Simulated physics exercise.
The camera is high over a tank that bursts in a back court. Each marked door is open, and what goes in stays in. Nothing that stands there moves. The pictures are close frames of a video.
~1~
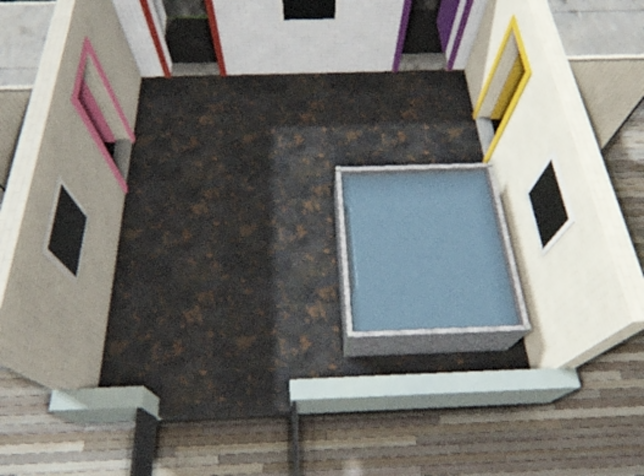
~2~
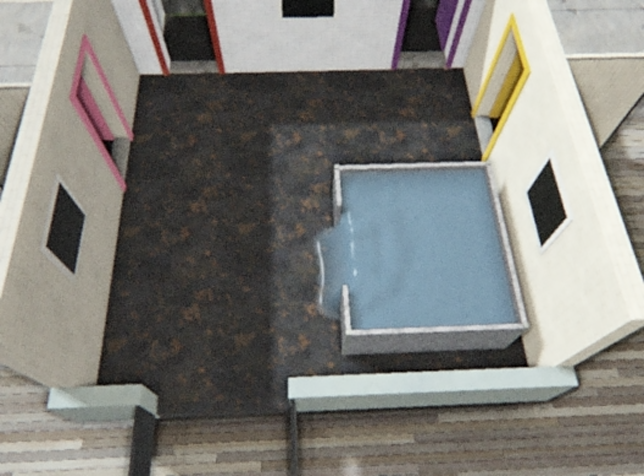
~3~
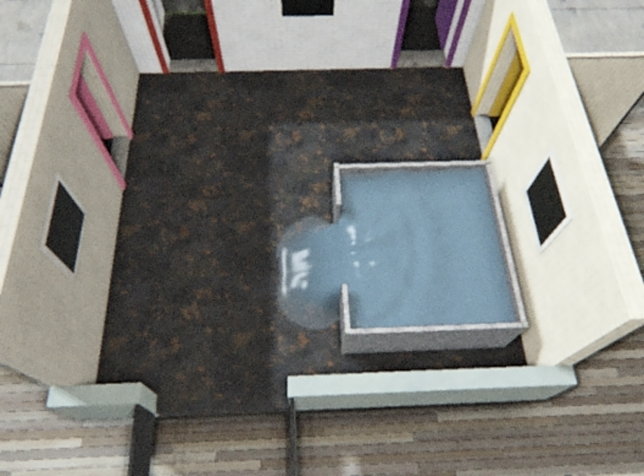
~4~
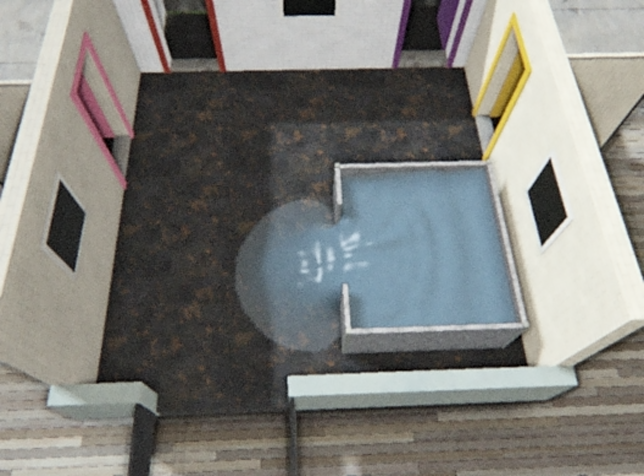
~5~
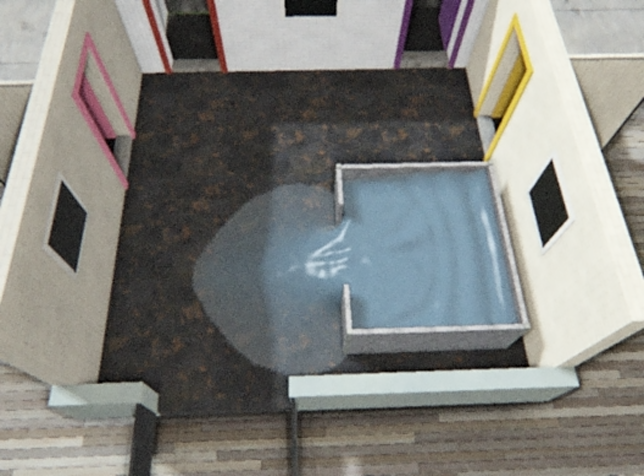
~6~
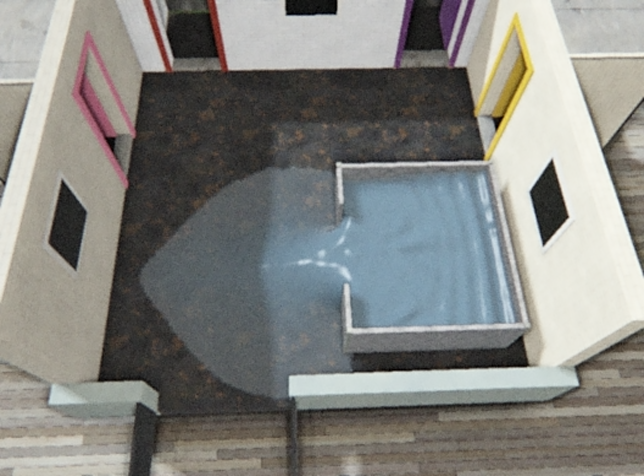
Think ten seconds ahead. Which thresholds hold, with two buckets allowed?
The yellow door lets in a lot; the red door lets in a lot; the pink door lets in a lot; the purple door admits no more than that.
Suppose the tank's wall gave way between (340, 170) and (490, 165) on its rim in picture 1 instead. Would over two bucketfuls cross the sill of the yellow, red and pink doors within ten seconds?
Yellow goes over, red lets more in, pink is over.
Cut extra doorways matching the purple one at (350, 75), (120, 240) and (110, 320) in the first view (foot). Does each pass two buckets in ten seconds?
As listed: Keeps below it, floods, passes that mark.
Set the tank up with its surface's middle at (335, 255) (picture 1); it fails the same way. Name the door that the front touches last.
It is the yellow door.
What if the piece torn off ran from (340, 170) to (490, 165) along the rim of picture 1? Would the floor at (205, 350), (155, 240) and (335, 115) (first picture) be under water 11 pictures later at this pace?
In turn: Free of water, clear, wet.
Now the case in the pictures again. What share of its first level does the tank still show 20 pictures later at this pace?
I make it 40 per cent.
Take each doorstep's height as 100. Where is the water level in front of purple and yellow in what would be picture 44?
About 20 and 130 per cent.
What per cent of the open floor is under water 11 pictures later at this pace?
Close to 50 %.
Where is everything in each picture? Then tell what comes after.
The first frame shows the water tank at (425, 245) is whole and still.
In the second frame, the front is at (326, 233), out from the gap at (342, 263).
In the third frame, water pours out at (341, 263) and has run to (289, 309).
In the fourth frame, the front is at (241, 284), out from the gap at (342, 263).
In the fifth frame, the front is at (198, 282), out from the gap at (343, 263).
In the sixth frame, water pours out at (343, 263) and has run to (146, 278).
A moment on, water covers 45 % of the floor; the yellow door not reached, the red door not reached, the pink door wet at the sill, nothing in, the purple door not reached.
Next, water covers 50 % of the floor; the yellow door not reached, the red door not reached, the pink door over two buckets in, the purple door not reached.
Then, water covers 55 % of the floor; the yellow door not reached, the red door over two buckets in, the pink door over two buckets in, the purple door not reached.
Later, water covers 85 % of the floor; the yellow door wet at the sill, nothing in, the red door far over two buckets in, the pink door far over two buckets in, the purple door wet at the sill, nothing in.
In the end, water covers 95 % of the floor; the yellow door over two buckets in, the red door far over two buckets in, the pink door far over two buckets in, the purple door wet at the sill, nothing in.
